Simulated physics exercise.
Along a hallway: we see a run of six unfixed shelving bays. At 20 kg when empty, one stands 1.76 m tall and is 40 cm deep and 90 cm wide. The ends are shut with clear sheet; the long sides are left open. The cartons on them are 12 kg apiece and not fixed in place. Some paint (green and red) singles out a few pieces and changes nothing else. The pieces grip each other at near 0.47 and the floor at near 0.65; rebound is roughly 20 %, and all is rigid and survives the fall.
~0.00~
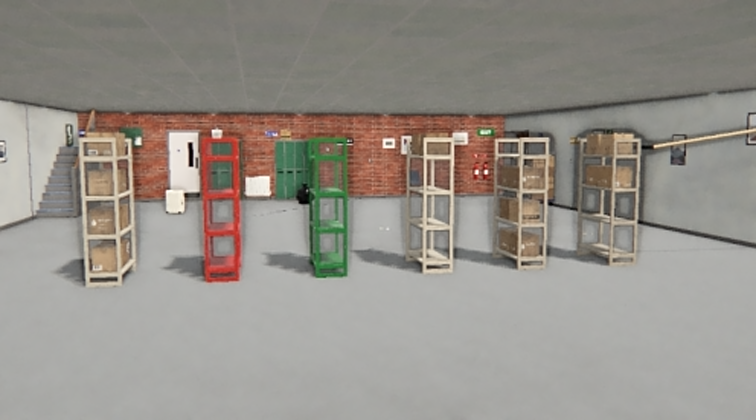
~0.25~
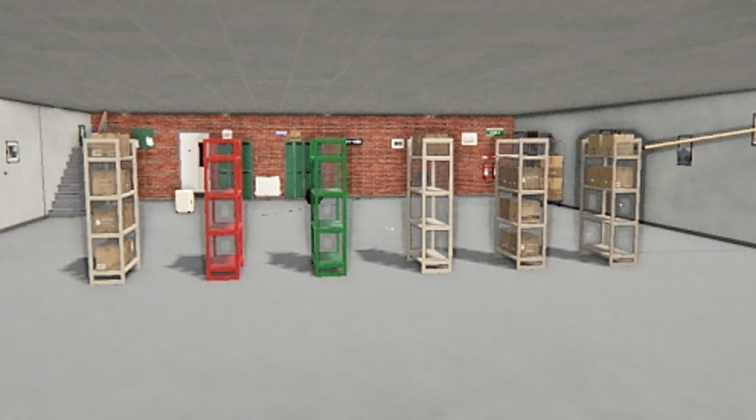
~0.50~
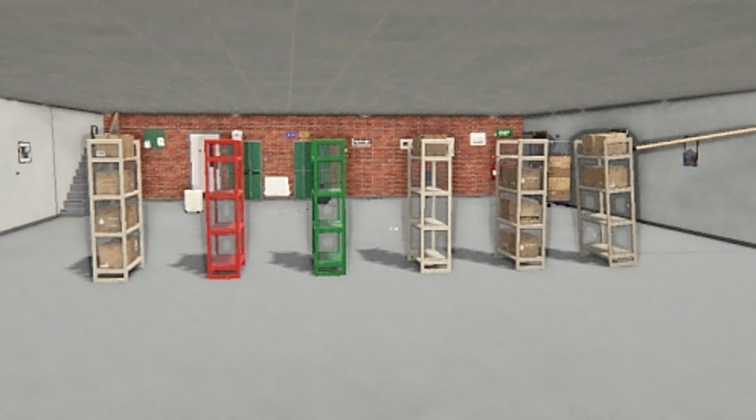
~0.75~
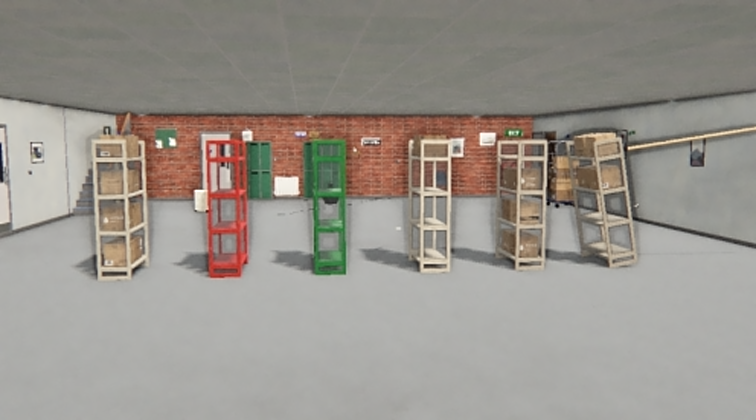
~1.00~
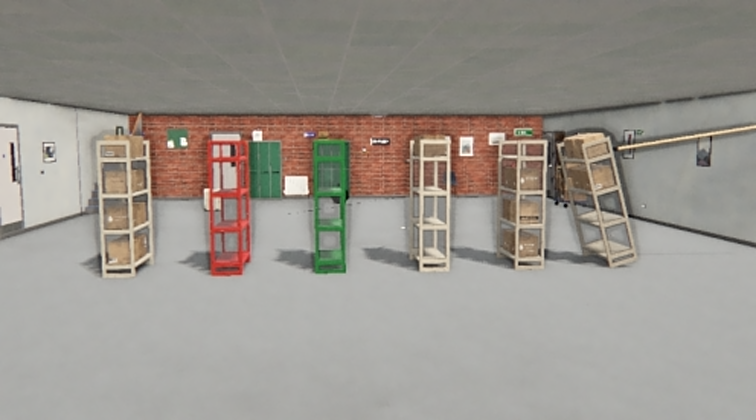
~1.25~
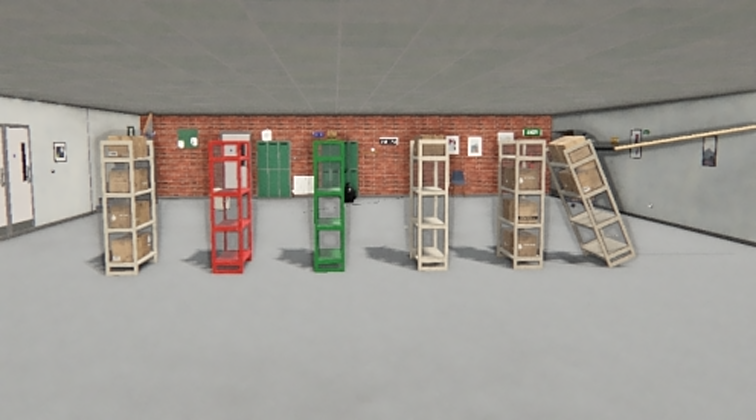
A pole pushes the far-right shelf, tilting it left toward the other standing shelves.
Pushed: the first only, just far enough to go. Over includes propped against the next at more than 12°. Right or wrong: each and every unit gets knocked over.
Wrong, some stay up.
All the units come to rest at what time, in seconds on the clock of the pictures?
At about 4.0 s.
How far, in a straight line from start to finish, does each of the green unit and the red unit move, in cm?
Net shift, middle to middle: Green 0 cm, red 0 cm.
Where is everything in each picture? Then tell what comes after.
In the first picture (pixels give the middle of a visible side; the camera moves round a little), pole end (653, 147) 14 cm from the first unit; red unit (221, 211); green unit (331, 209); none of the others has stirred.
In the second picture, pole end (644, 148) pushing; green unit (331, 209).
In the third picture, pole end (635, 149) pushing; red unit (222, 210); none of the others has stirred.
In the fourth picture, pole end (626, 149) pushing; red unit (224, 210); none of the others has stirred.
In the fifth picture, pole end (617, 149) pushing; green unit (330, 208); none of the others has stirred.
In the sixth picture, pole end (614, 149) stopped; green unit (329, 207); red unit (226, 208); none of the others has stirred.
After 1.80 s, 4 cartons spilt or dropped; 1 of the 5 other units over.
After 2.34 s, 8 cartons spilt or dropped; 1 of the 5 other units over.
In the end (4.0 s), 10 cartons spilt or dropped; 1 of the 5 other units over; red unit unmoved; green unit unmoved. Four left standing. From the last view, middles, red unit near (232, 205), green unit near (330, 204).
